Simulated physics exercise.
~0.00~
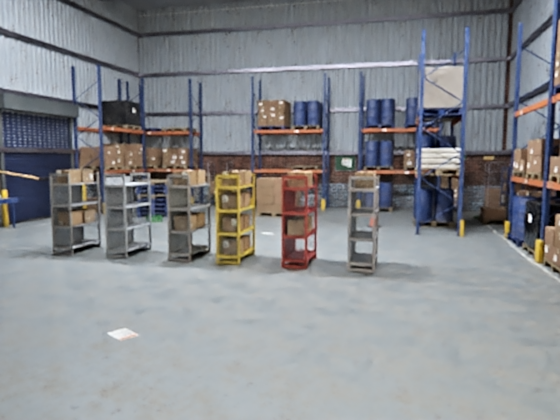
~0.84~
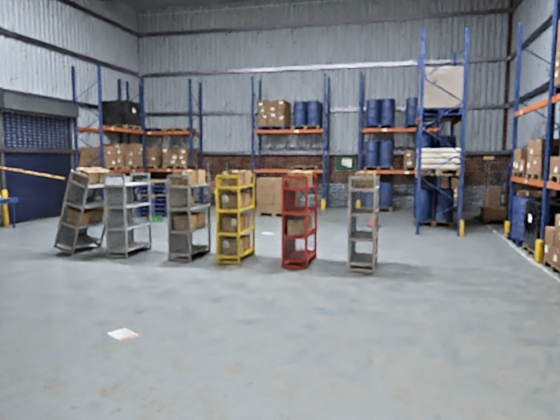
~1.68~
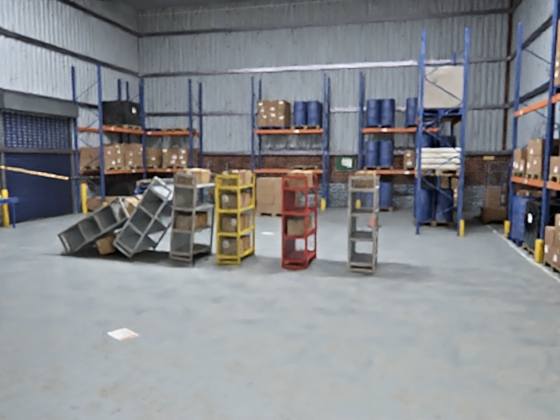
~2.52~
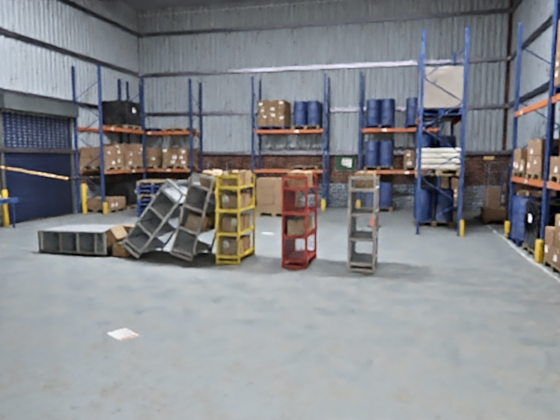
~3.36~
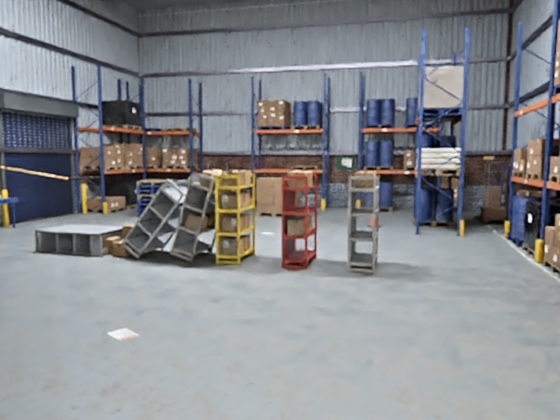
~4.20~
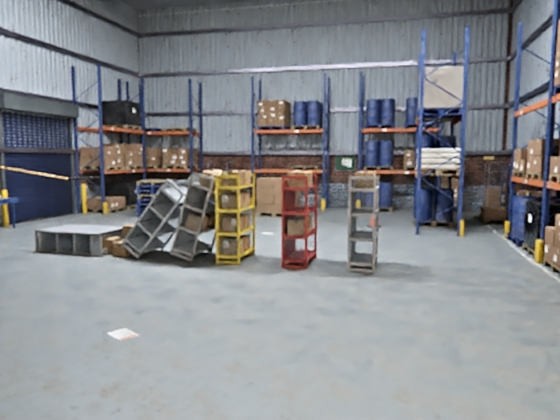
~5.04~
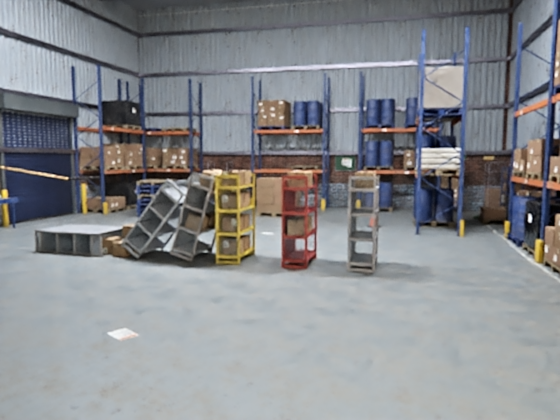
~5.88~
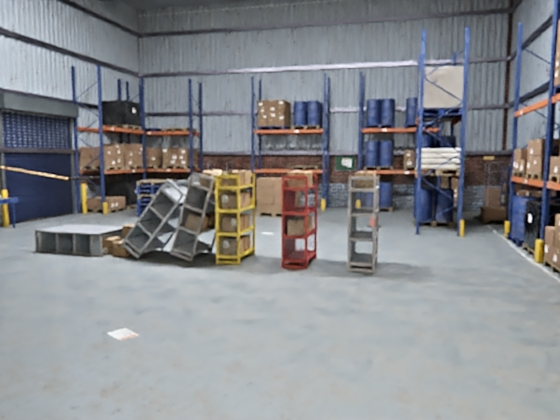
A pole reaches in from the left and tips the first in a row of six shelf units standing on a warehouse floor. The grey unit leans right into its neighbour, and the two topple together toward the third. As they go, the first slides down to lie flat on the floor at the left, with cartons spilt beside it. The second and third come to rest steeply tilted, propped near the yellow unit. The fall stops there, and the yellow unit, the red one and the last grey one remain upright.
